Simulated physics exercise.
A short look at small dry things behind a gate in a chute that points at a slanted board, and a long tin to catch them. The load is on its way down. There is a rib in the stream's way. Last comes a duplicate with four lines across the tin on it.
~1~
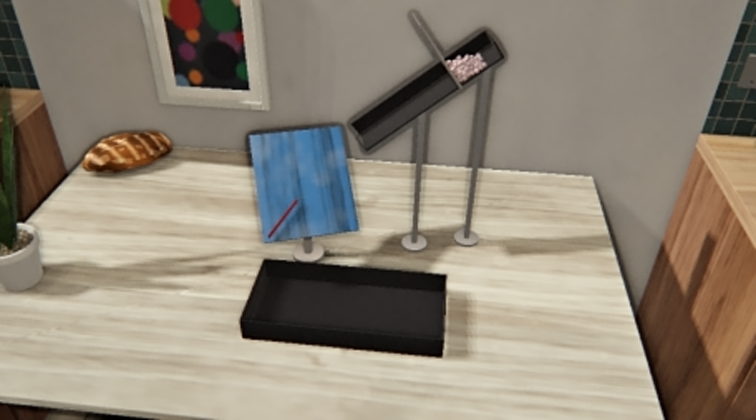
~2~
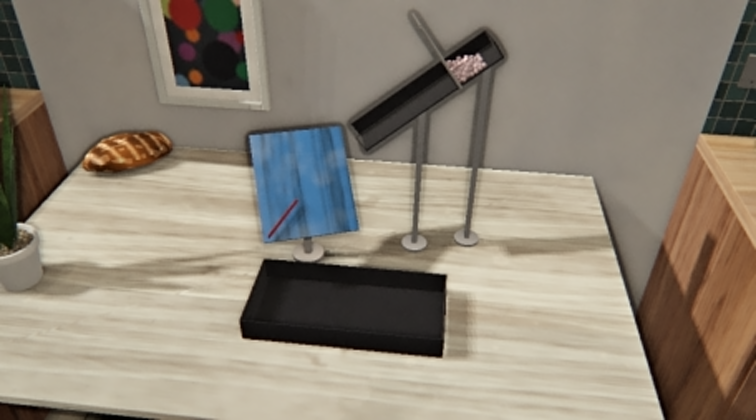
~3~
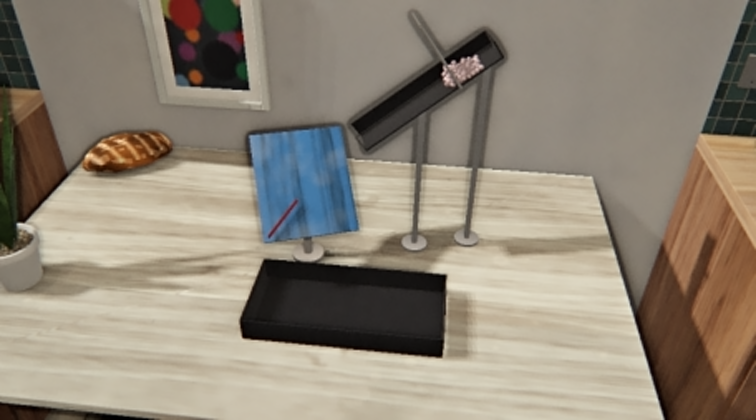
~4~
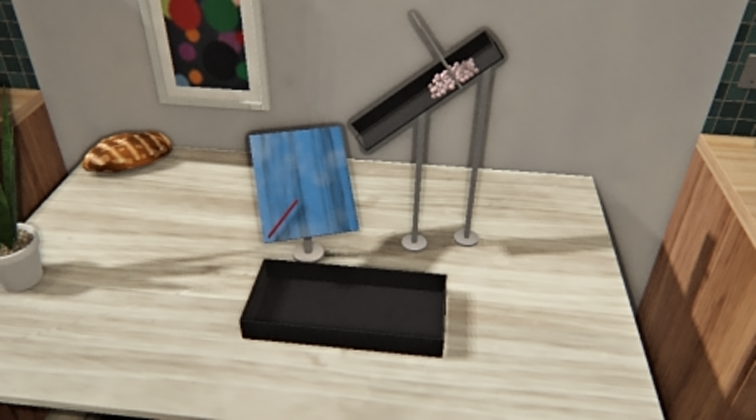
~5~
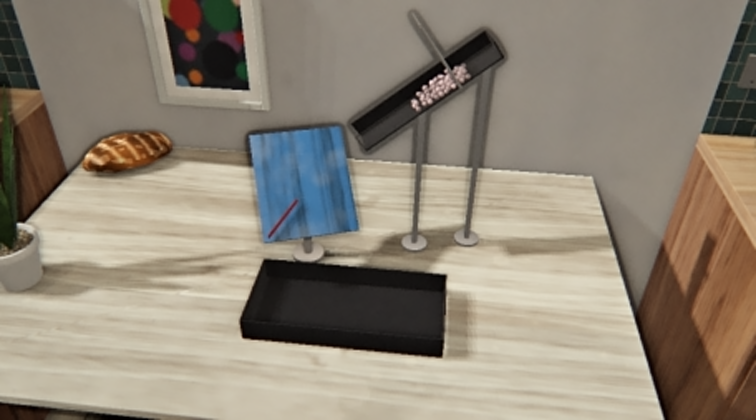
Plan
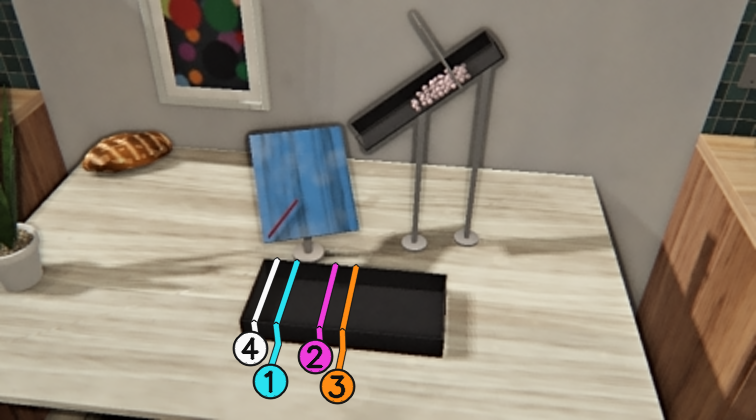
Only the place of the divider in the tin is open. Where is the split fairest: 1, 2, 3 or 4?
Line 1 does it best.
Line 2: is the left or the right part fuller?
More lands on the left.
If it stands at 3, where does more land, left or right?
More lands on the left.
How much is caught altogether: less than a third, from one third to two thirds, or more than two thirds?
From one third to two thirds.
On the marked copy, line 1 crosses the front rim at (276, 324); line 2 crosses the front rim at (319, 328); line 3 crosses the front rim at (342, 330); line 4 crosses the front rim at (254, 322).
If 1 is chosen, of what is caught, about a third on the left of the divider, about two thirds on the right.
If 2 is chosen, of what is caught, nearly all on the left of the divider, a small part on the right.
If 3 is chosen, of what is caught, all on the left of the divider, none on the right.
If 4 is chosen, of what is caught, a small part on the left of the divider, nearly all on the right.
